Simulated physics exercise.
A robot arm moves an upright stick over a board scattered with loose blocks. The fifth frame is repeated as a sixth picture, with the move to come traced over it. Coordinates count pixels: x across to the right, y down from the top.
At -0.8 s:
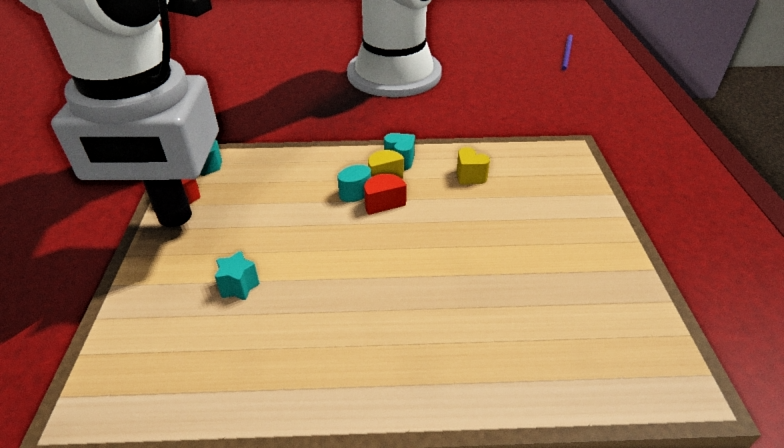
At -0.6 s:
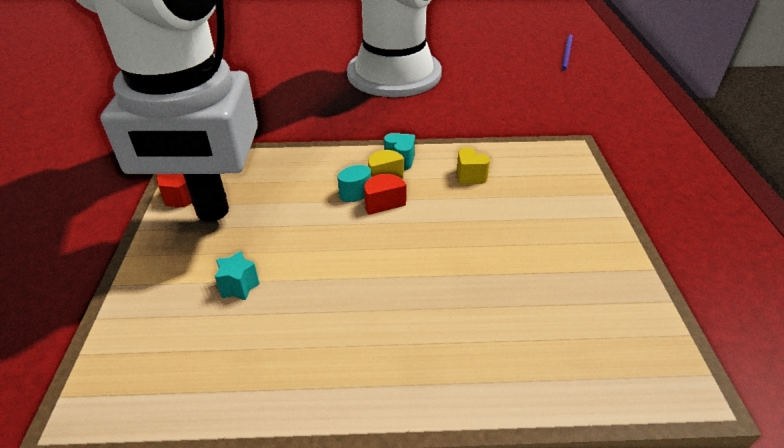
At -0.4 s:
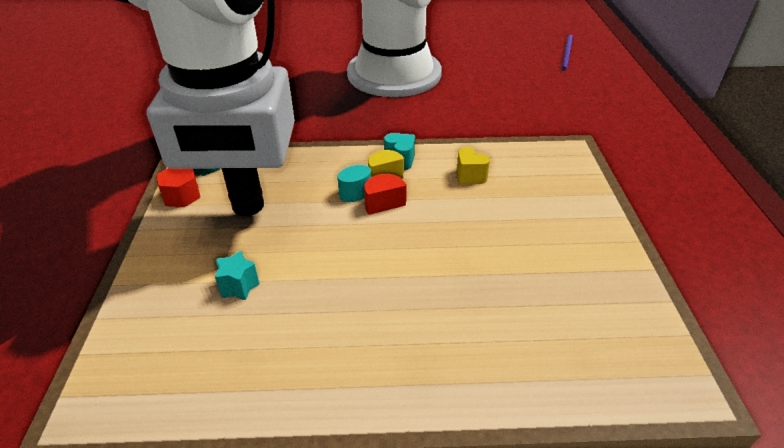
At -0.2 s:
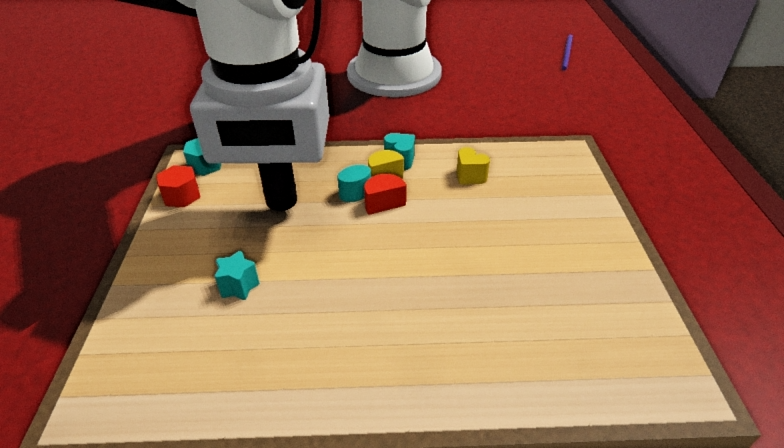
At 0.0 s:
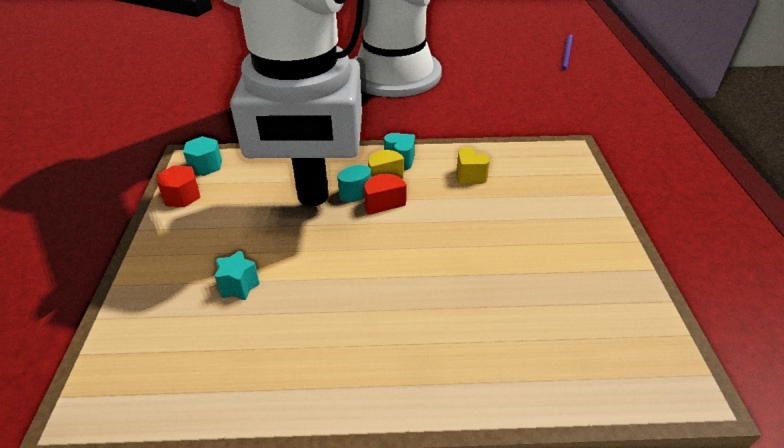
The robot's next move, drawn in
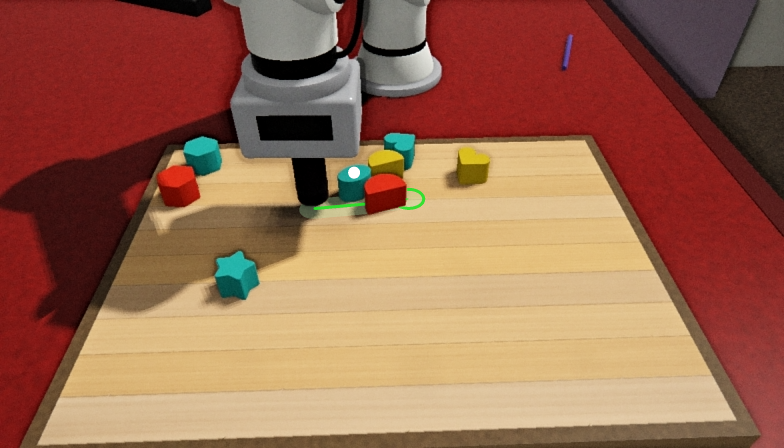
Robot arm sliding an upright black stick rightward across a wooden board toward a cluster of coloured blocks, which stay still.
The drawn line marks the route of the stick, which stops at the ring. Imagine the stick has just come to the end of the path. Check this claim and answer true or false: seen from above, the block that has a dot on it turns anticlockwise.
That is true.
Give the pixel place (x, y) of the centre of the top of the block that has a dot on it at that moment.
Top centre: (386, 162).
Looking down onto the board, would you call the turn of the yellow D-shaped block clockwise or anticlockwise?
Spins clockwise.
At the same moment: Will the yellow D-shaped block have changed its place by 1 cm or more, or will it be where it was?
Somewhere new.
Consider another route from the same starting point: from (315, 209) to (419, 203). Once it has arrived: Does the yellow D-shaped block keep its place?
It seems not.
The line goes from (315, 209) directly to (409, 199); the dot is on the turquoise elliptical block.
What follows on the original path. One third of the way, stick (346, 195); turquoise elliptical block (367, 169), turned 15° anticlockwise; yellow D-shaped block (394, 153); turquoise heart block (404, 138), turned 15° anticlockwise.
Two thirds of the way, stick (378, 192); turquoise elliptical block (380, 163), turned 75° anticlockwise; red D-shaped block (412, 180); yellow D-shaped block (397, 149), turned 35° clockwise; turquoise heart block (407, 137), turned 35° anticlockwise.
At the end, stick (409, 188); turquoise elliptical block (386, 162), turned 100° anticlockwise; red D-shaped block (443, 176); yellow D-shaped block (397, 149), turned 35° clockwise; turquoise heart block (407, 137), turned 35° anticlockwise; yellow heart block unmoved.
